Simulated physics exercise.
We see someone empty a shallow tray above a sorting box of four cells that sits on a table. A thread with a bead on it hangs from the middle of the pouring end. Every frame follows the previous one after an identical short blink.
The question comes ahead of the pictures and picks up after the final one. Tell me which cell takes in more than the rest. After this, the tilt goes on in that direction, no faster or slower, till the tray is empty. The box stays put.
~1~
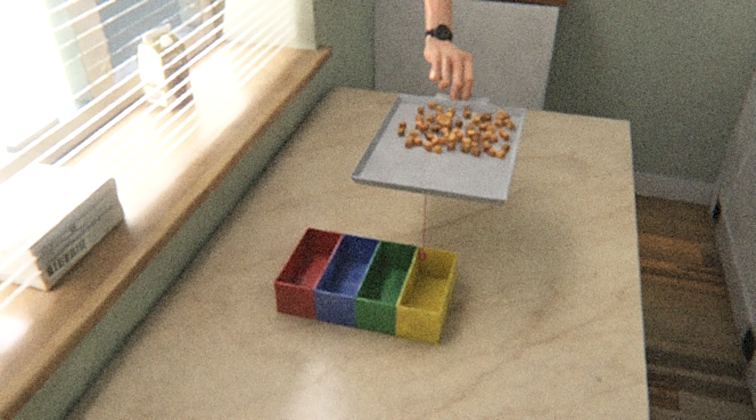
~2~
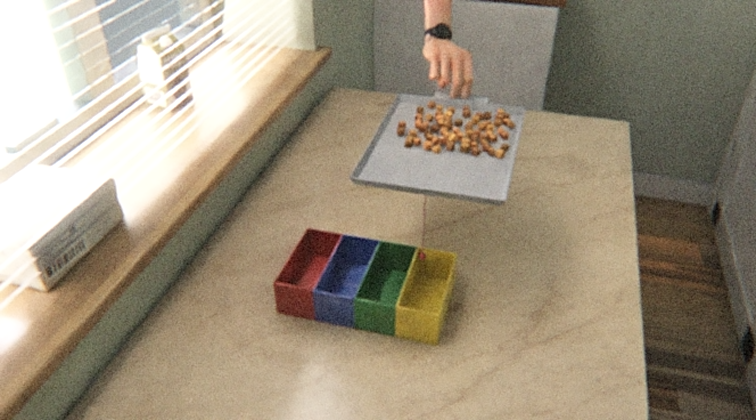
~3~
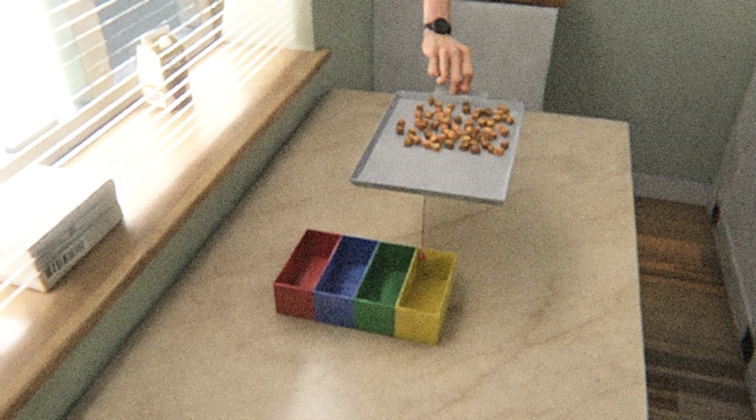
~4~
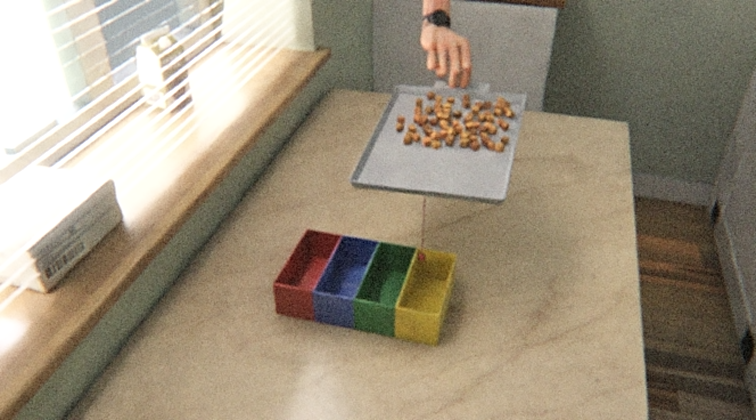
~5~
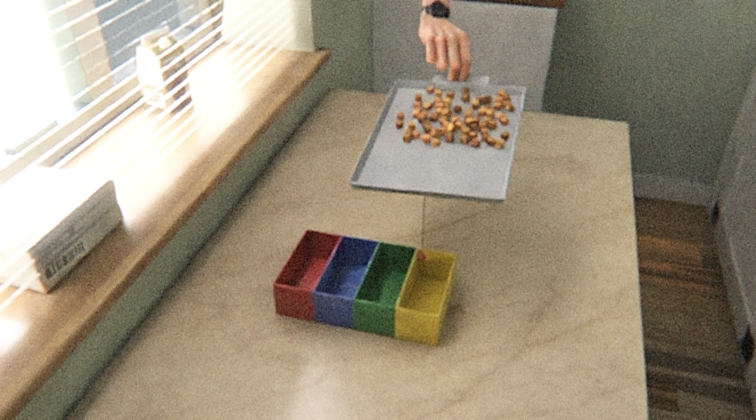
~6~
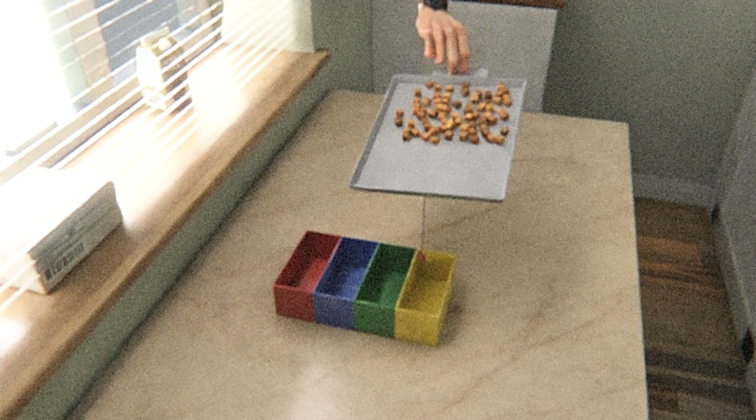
I would say the blue cell.
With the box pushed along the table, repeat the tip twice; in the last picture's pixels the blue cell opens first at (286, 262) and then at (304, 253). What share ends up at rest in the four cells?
Close to 70 in a hundred, then close to 80 in a hundred.
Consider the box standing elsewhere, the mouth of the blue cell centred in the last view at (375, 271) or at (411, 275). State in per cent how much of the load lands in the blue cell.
40 and 20 %.
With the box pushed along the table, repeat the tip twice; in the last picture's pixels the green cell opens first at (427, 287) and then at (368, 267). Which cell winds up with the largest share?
First the cell in red, then the green cell.
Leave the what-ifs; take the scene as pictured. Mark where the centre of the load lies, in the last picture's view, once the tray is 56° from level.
Centre estimate: (377, 189).
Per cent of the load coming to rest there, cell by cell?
In per cent, red cell 0, blue cell 50, green cell 30 and yellow cell 0.
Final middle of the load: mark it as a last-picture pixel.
I'd place the middle at about (357, 296).
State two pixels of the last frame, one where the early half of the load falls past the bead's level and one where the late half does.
I'd say around (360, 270) at first, then around (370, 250).
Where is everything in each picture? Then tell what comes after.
Corners of the pouring end near (355, 175) and (502, 197), level; middle of the load near (457, 132), brown sugar cubes; bead on its thread near (423, 256); red cell near (295, 298); blue cell near (335, 306); green cell near (375, 314); yellow cell near (417, 322), in the first frame.
Corners of the pouring end near (354, 176) and (502, 197), level; middle of the load near (456, 132), in the second frame.
Corners of the pouring end near (354, 177) and (501, 197), tipped barely, lowest at the left corner; middle of the load near (456, 129), in the third frame.
Corners of the pouring end near (353, 179) and (501, 196), tipped a little, lowest at the left corner; middle of the load near (456, 125), in the fourth frame.
Corners of the pouring end near (353, 181) and (501, 196), tipped a little, lowest at the left corner; middle of the load near (456, 121), in the fifth frame.
Corners of the pouring end near (353, 183) and (500, 196), tipped a little, lowest at the left corner; middle of the load near (455, 117); red cell near (294, 301); blue cell near (334, 309); green cell near (374, 317); yellow cell near (417, 325), in the sixth frame.
Shortly afterwards, tray tipped steeply; near two thirds on the tray; a little in the blue cell; only a few in the green cell; near a quarter falling or outside the box.
Next, tray tipped right over; near half on the tray; near a third in the blue cell; a little in the green cell; only a few in the yellow cell; only a few in the red cell; a little falling or outside the box.
Some moments later, tray tipped past a quarter turn; near half in the blue cell; near a third in the green cell; a little in the yellow cell; only a few in the red cell; a little falling or outside the box.
In the end, tray tipped past a quarter turn; near half in the blue cell; near a third in the green cell; a little in the yellow cell; only a few in the red cell; a little outside the box.
